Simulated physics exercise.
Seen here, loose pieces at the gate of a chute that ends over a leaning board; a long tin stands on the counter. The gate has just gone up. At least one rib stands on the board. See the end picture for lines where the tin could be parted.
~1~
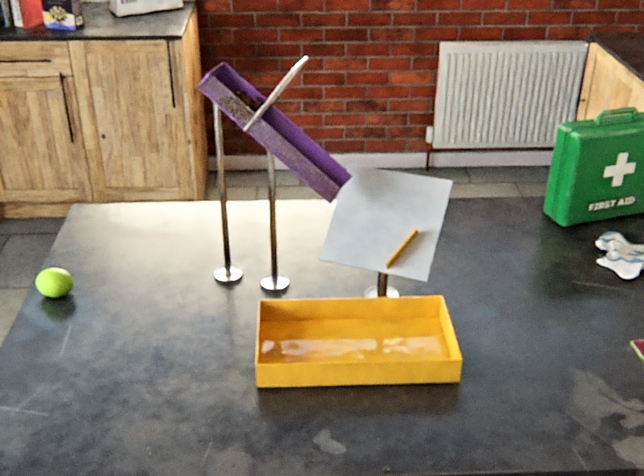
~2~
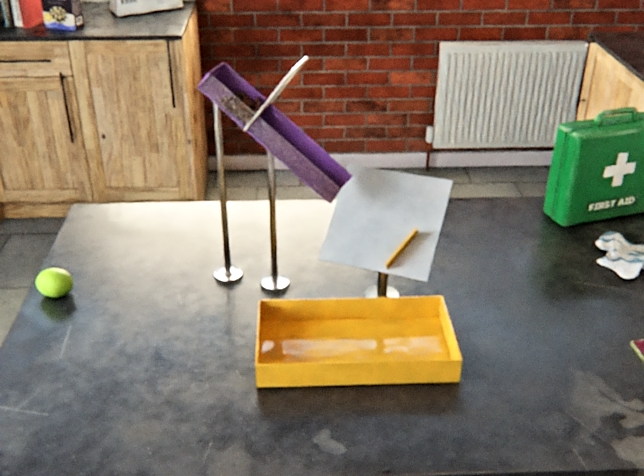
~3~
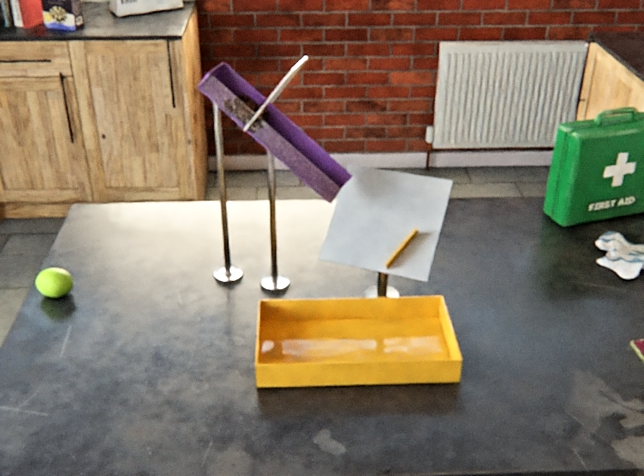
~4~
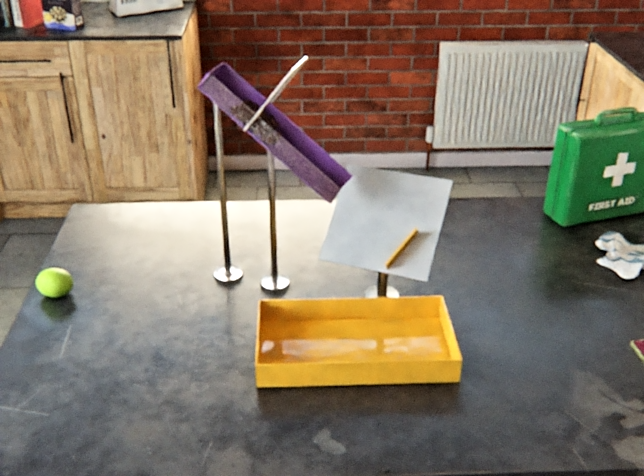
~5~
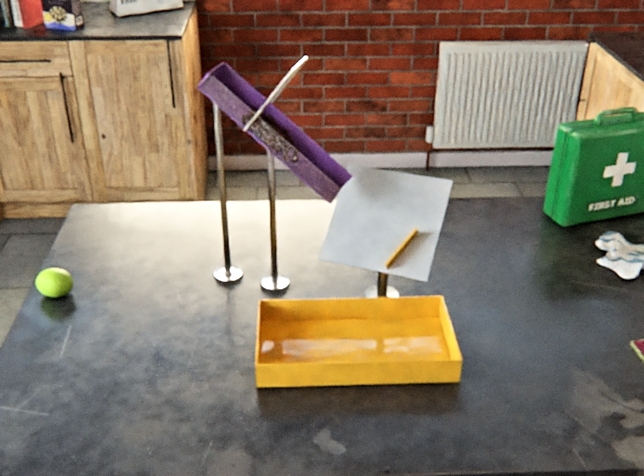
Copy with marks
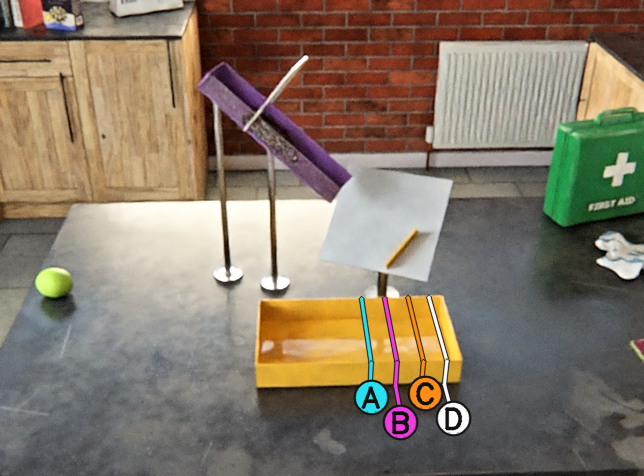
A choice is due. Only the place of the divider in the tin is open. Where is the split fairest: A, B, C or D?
It is A.
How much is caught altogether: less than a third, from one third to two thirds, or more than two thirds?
More than two thirds.
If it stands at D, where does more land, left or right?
Left.
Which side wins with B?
Left.
On the marked copy, line A crosses the front rim at (371, 362); line B crosses the front rim at (396, 361); line C crosses the front rim at (423, 360); line D crosses the front rim at (446, 360).
With A, of what is caught, roughly half on the left of the divider, roughly half on the right.
With B, of what is caught, almost all on the left of the divider, just a few on the right.
With C, of what is caught, every piece on the left of the divider, not one piece on the right.
With D, of what is caught, every piece on the left of the divider, not one piece on the right.
